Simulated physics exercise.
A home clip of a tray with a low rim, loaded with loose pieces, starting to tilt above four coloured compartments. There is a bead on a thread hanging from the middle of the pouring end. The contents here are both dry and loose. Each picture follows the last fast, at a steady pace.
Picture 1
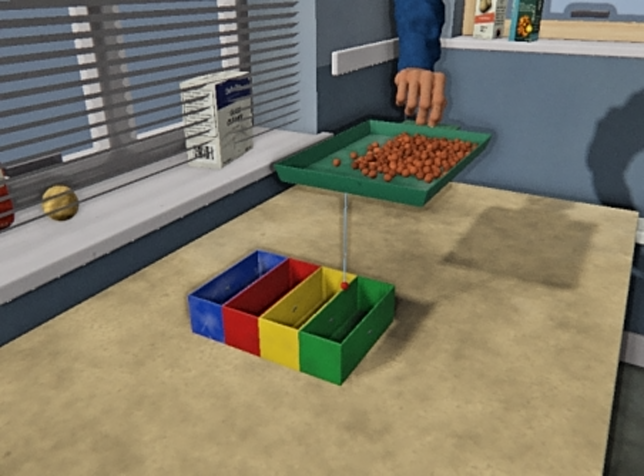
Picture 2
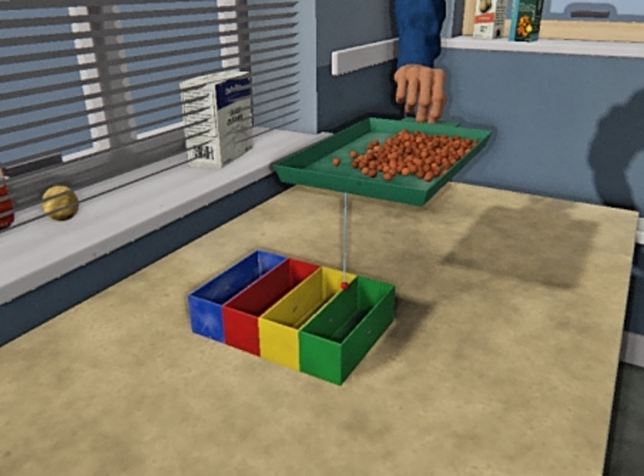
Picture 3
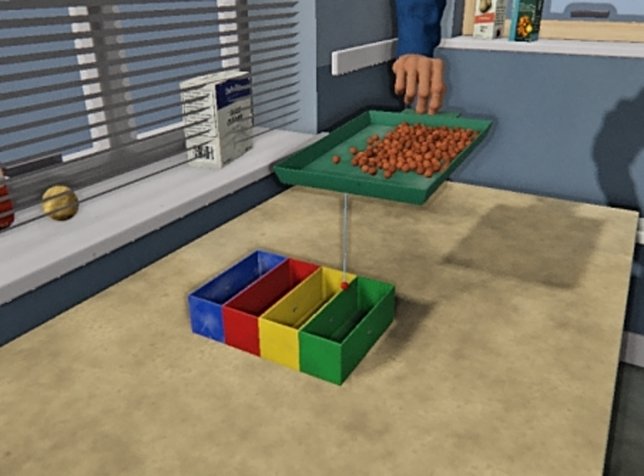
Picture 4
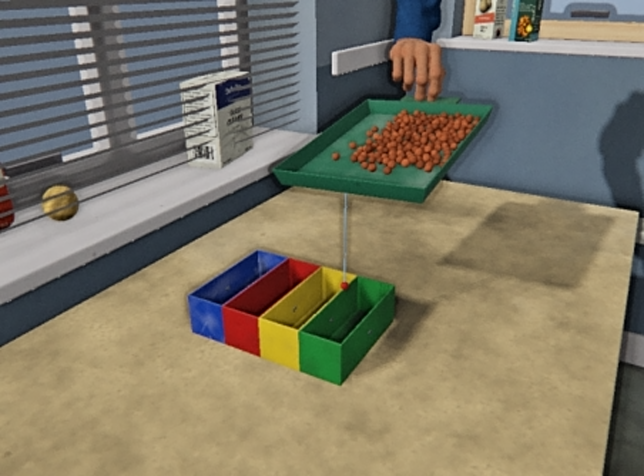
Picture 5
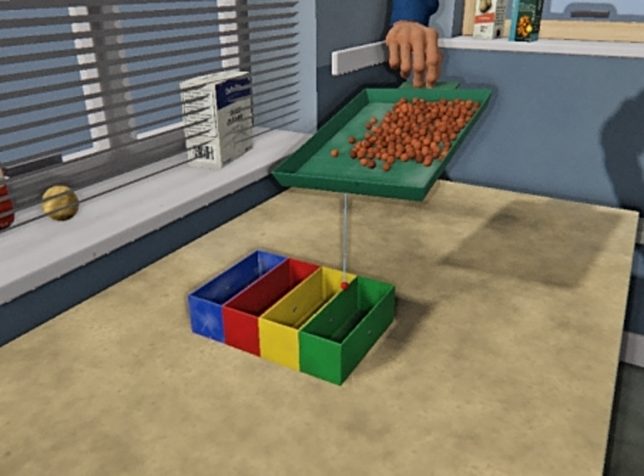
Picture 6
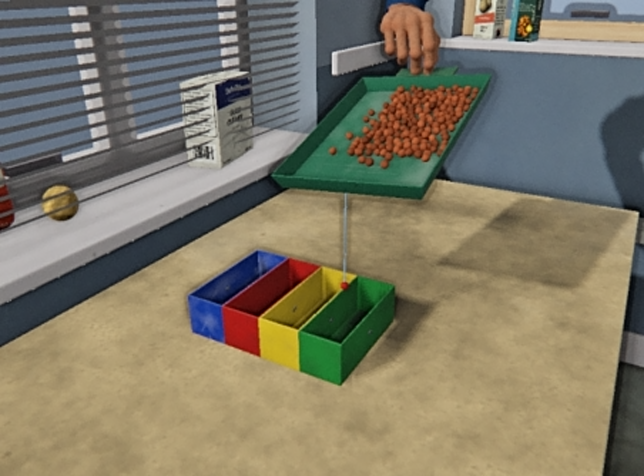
At the start, a hand holds the far edge of a nearly level green tray of reddish-brown pellets above blue, red, yellow and green compartments, a thread hanging from its near edge. The hand then raises the far edge, steepening the tray toward the viewer, its near left corner lowest.
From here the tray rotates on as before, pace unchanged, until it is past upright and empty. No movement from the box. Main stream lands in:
Red.
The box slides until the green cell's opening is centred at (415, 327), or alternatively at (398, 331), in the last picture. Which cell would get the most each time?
First place: The cell in blue; second place: Blue.
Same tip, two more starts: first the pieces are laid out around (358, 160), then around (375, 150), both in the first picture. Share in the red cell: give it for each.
Around 60 percent the first time and around 50 percent the second time.
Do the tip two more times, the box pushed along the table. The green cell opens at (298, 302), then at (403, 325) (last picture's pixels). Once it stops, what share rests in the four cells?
80 % for the first, 80 % for the second.
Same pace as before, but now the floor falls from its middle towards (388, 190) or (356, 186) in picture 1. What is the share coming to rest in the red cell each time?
Well, 0 percent for one and then 10 percent for the other.
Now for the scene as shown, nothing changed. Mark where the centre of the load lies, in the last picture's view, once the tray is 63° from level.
Near the pixel (316, 174).
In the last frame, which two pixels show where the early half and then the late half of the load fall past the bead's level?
Early half: (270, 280); late half: (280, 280).
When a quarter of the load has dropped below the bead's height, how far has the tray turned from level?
It is at around 80 degrees by then.
Shortly afterwards, tray tipped steeply; the bulk on the tray; only a few in the red cell; only a few in the yellow cell; a little falling or outside the box.
Next, tray tipped past a quarter turn; near a quarter on the tray; near a quarter in the red cell; a little in the yellow cell; a little in the blue cell; only a few in the green cell; near a third falling or outside the box.
Some moments later, tray tipped past a quarter turn; near half in the red cell; near a quarter in the yellow cell; a little in the green cell; a little in the blue cell; only a few falling or outside the box.
In the end, tray tipped past a quarter turn; near half in the red cell; near a quarter in the yellow cell; a little in the green cell; a little in the blue cell; only a few outside the box.
